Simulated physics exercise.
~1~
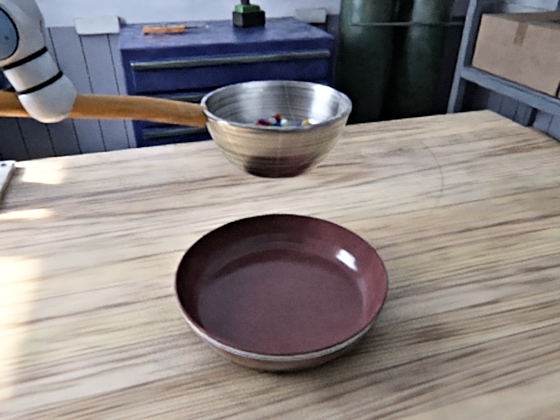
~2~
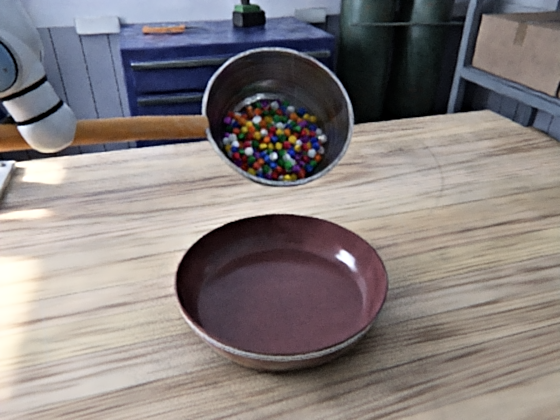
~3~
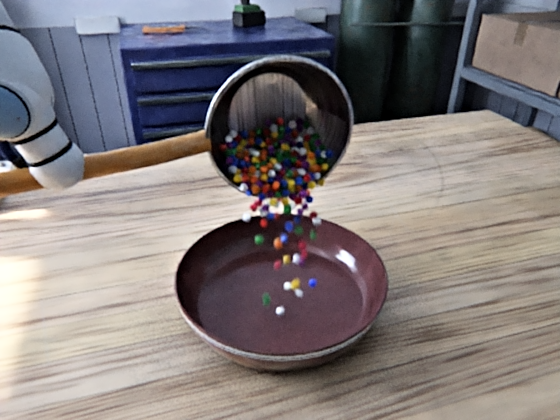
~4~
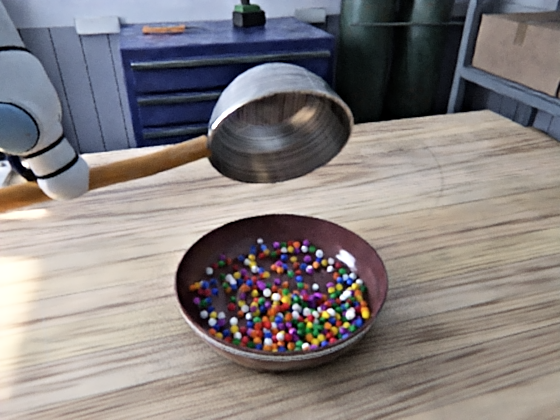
On a wooden table in a workshop, a robot arm tipped a metal ladle full of colourful beads further and further over a dark red pan, until they poured down and lay scattered across the pan, with the ladle left upside down above.
